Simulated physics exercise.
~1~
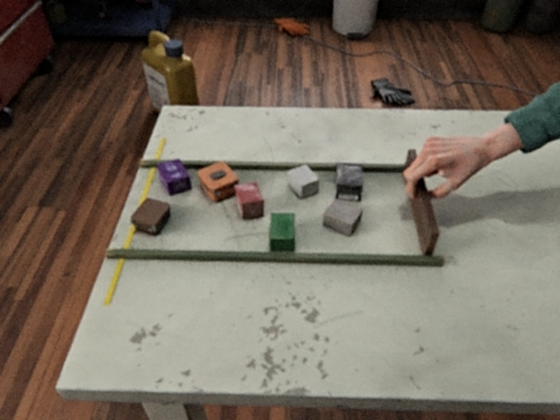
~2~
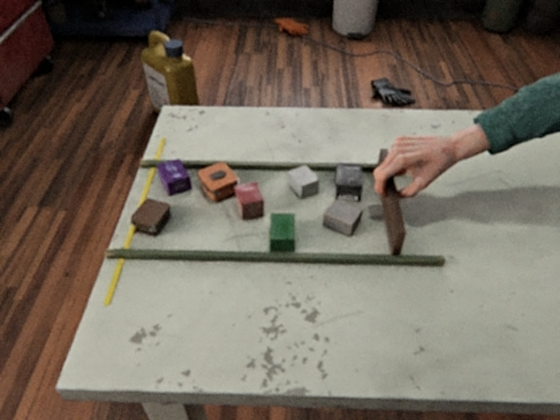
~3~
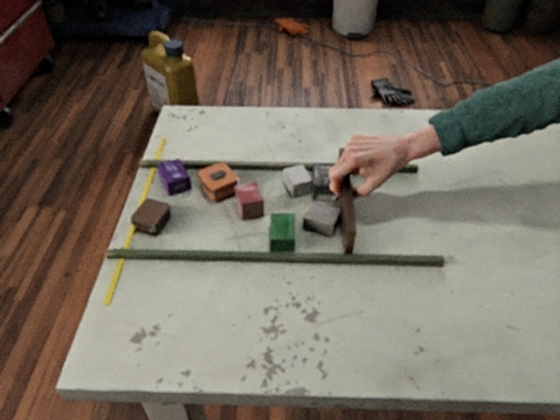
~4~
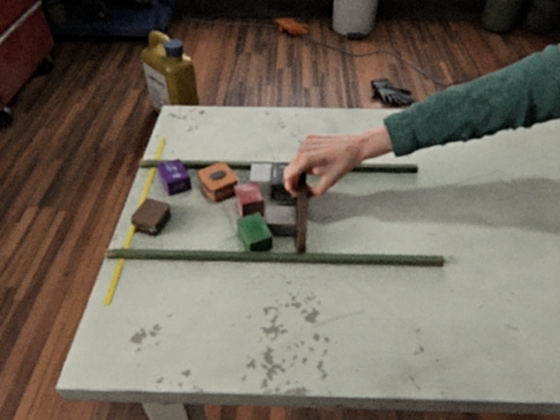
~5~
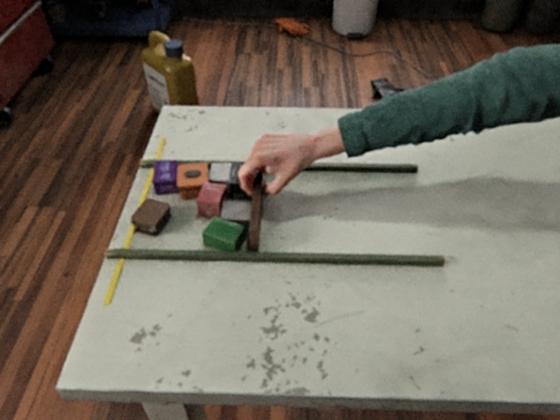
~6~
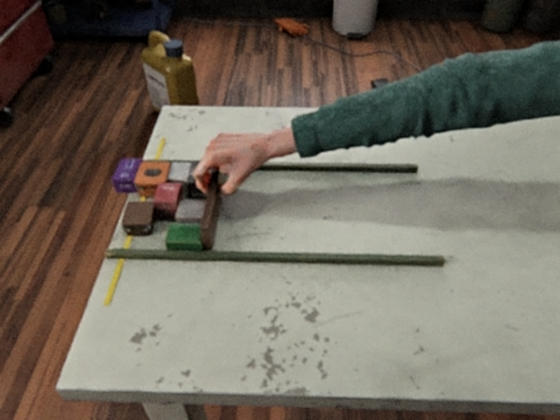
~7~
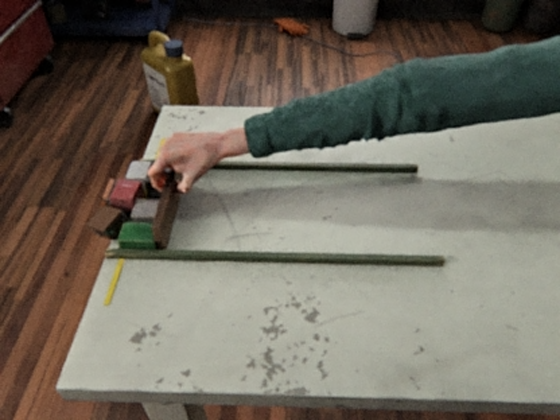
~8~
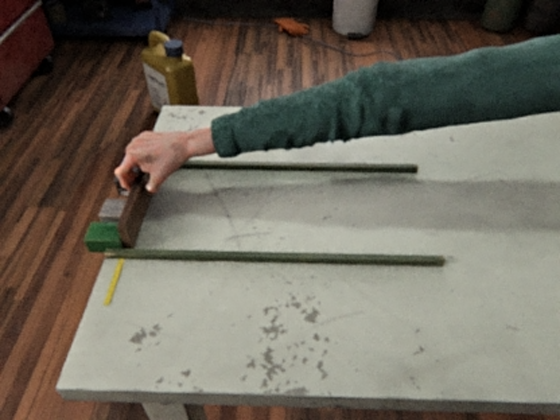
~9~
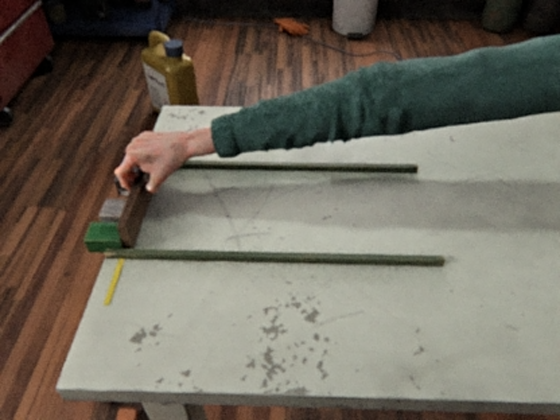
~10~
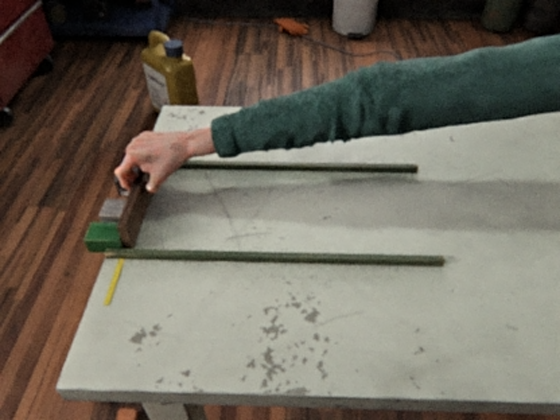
In this clip, a hand slides an upright board leftward between two green rails on a table, sweeping scattered colored blocks past a yellow tape line. Several blocks drop off the left end, and the board stops with the green and grey blocks still at the edge.
